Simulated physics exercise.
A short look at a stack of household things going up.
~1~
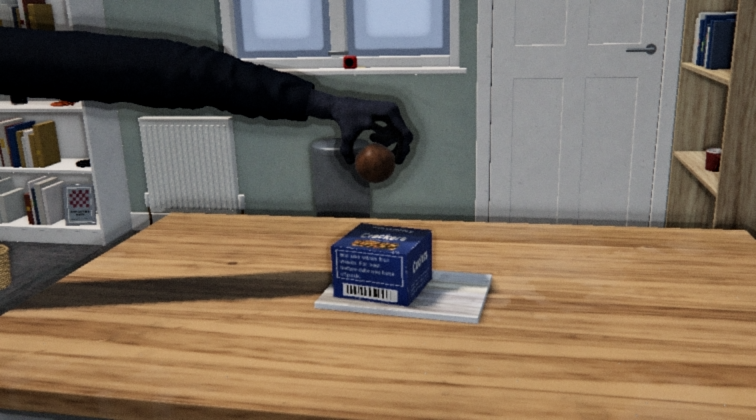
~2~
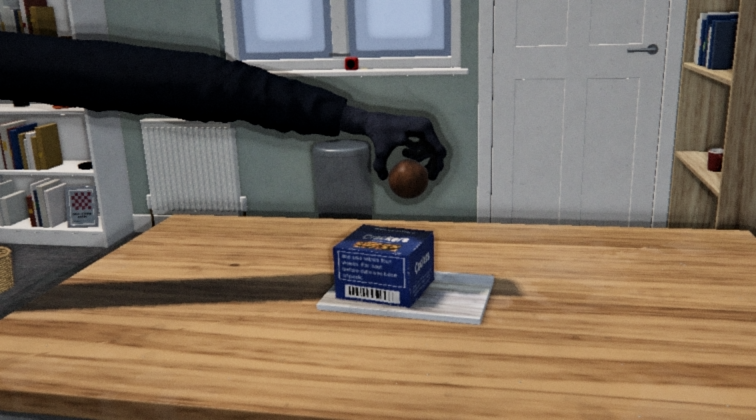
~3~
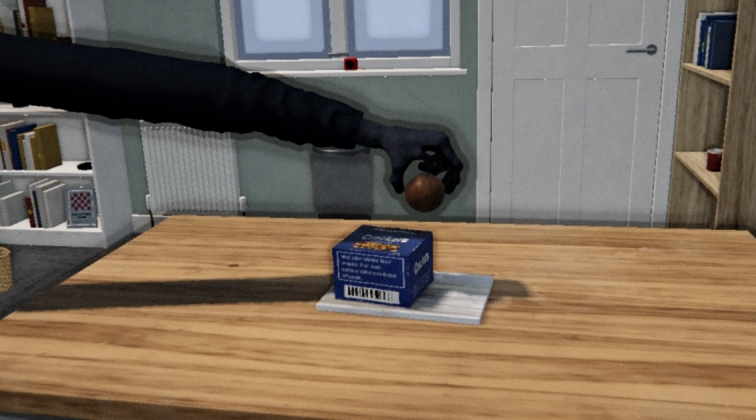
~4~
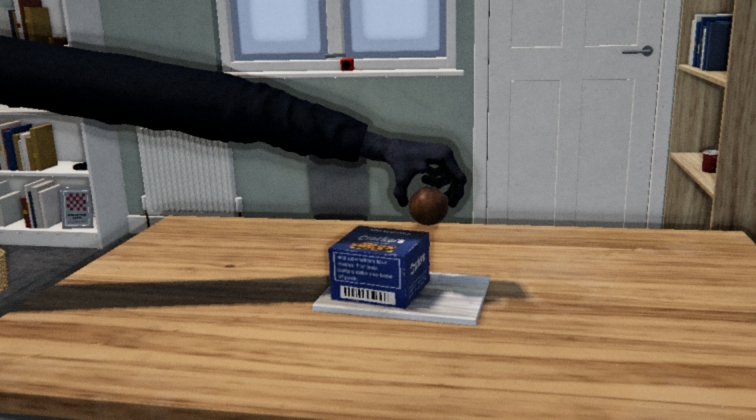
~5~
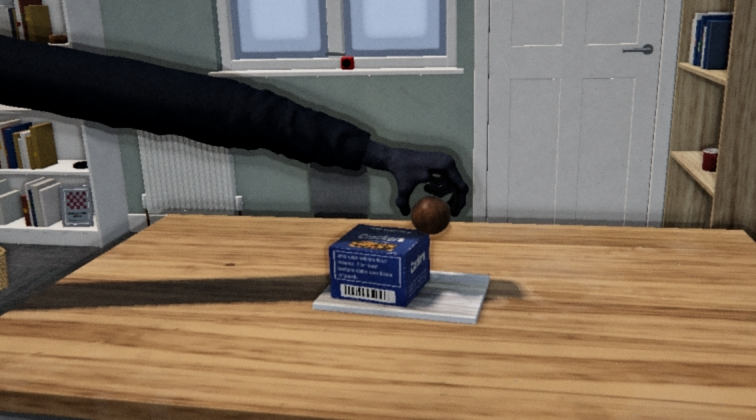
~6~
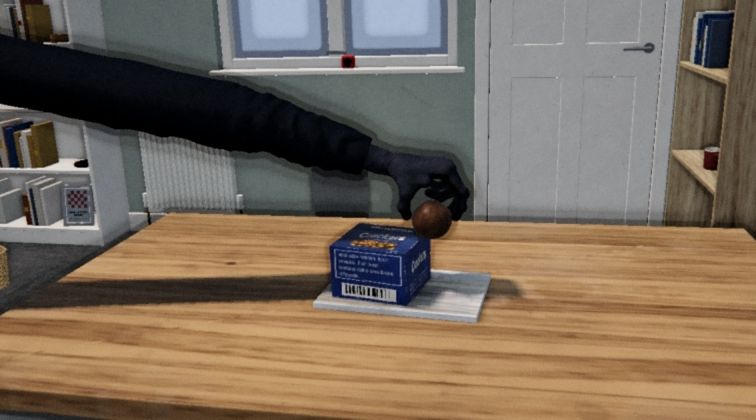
The video shows a dark-sleeved arm reaching in from the left, carrying a round brown object rightward above a blue box on a wooden table, then lowering it more slowly to the box's top right edge, fingers still gripping it.
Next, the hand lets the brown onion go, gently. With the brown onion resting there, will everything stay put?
My prediction: Unsteady.
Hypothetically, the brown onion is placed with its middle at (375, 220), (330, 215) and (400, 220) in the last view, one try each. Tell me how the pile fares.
Case one: It stands firm; case two: It topples; case three: It stands firm.
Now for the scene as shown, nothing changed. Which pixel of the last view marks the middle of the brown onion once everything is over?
Roughly at pixel (454, 275).
Then, 0.36 s on from there, brown onion now fallen.
Then, 0.72 s on from there, nothing new.
In the end, fallen, brown onion; the other 2 unmoved. At the end, from the last picture's camera, brown onion near (454, 275). The pile loses its balance.
